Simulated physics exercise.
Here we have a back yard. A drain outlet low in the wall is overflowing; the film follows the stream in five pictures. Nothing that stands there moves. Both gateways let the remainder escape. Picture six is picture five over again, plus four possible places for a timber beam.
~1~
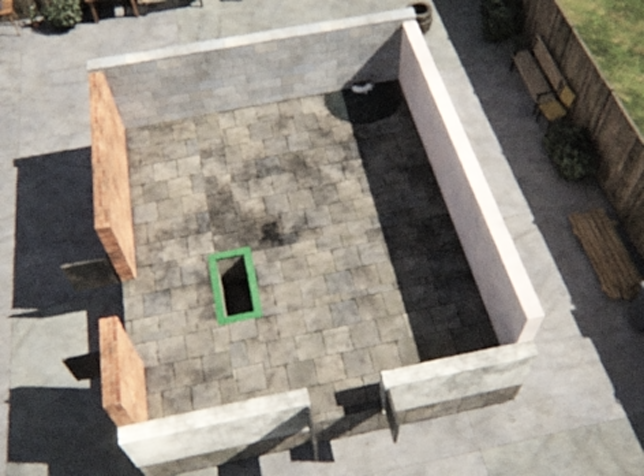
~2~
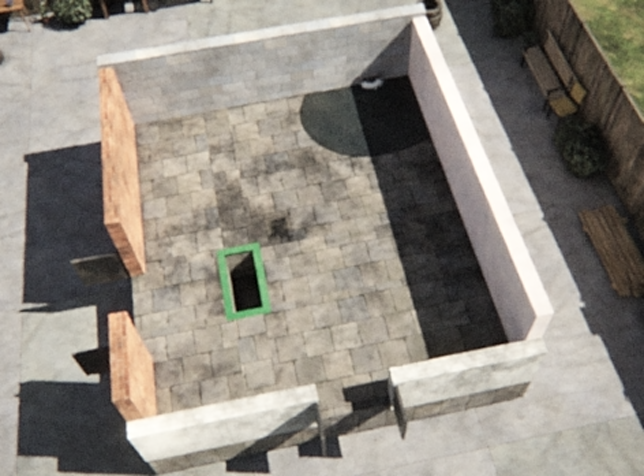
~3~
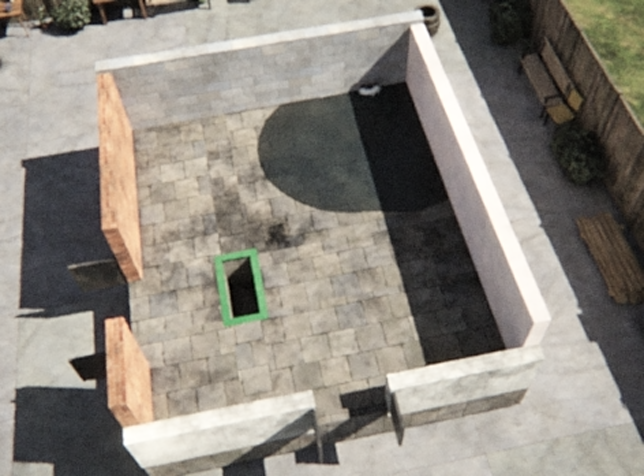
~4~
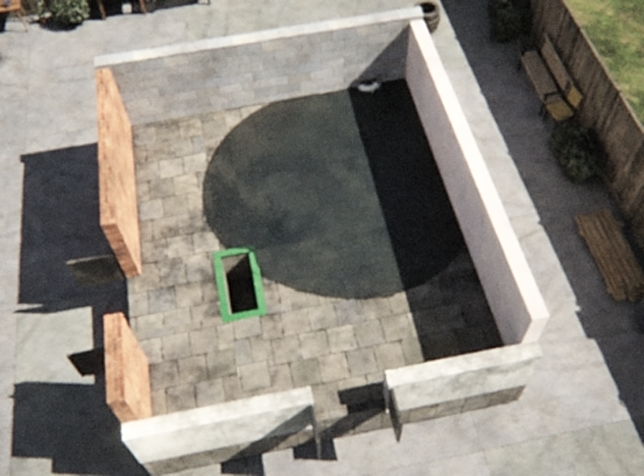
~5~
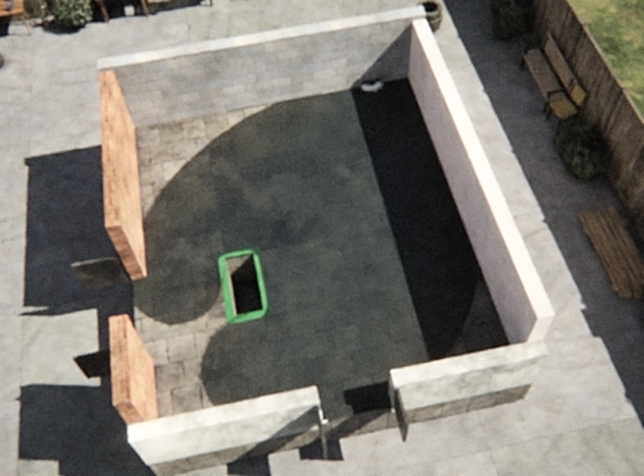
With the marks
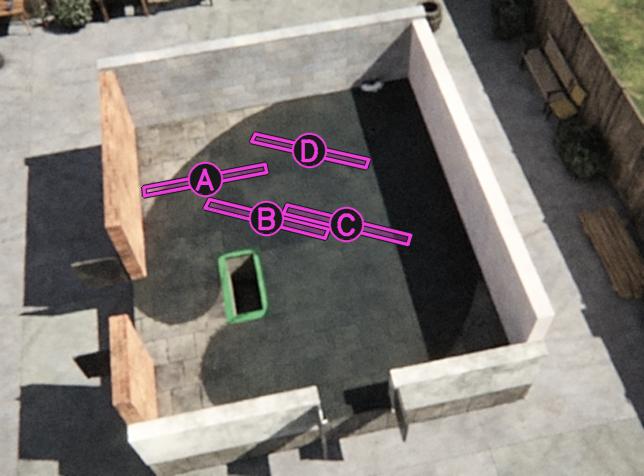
Dark water spreading from the top right corner across a walled paved yard, surrounding a green-rimmed drain pit and entering it.
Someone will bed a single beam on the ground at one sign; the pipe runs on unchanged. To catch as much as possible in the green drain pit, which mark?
Choose A.
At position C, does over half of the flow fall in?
No.
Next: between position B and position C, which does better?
That is position C.
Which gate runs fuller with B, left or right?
More leaves on the left.
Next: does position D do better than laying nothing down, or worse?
It is worse.
In magenta, A from (144, 191) to (265, 168); B from (207, 203) to (326, 233); C from (285, 209) to (409, 239); D from (253, 137) to (367, 163).
With A, about 30 % of the stream goes into the green drain pit, about 65 % out by the gates.
With B, about 17 % of the stream goes into the green drain pit, about 83 % out by the gates.
With C, about 22 % of the stream goes into the green drain pit, about 77 % out by the gates.
With D, about 20 % of the stream goes into the green drain pit, about 80 % out by the gates.
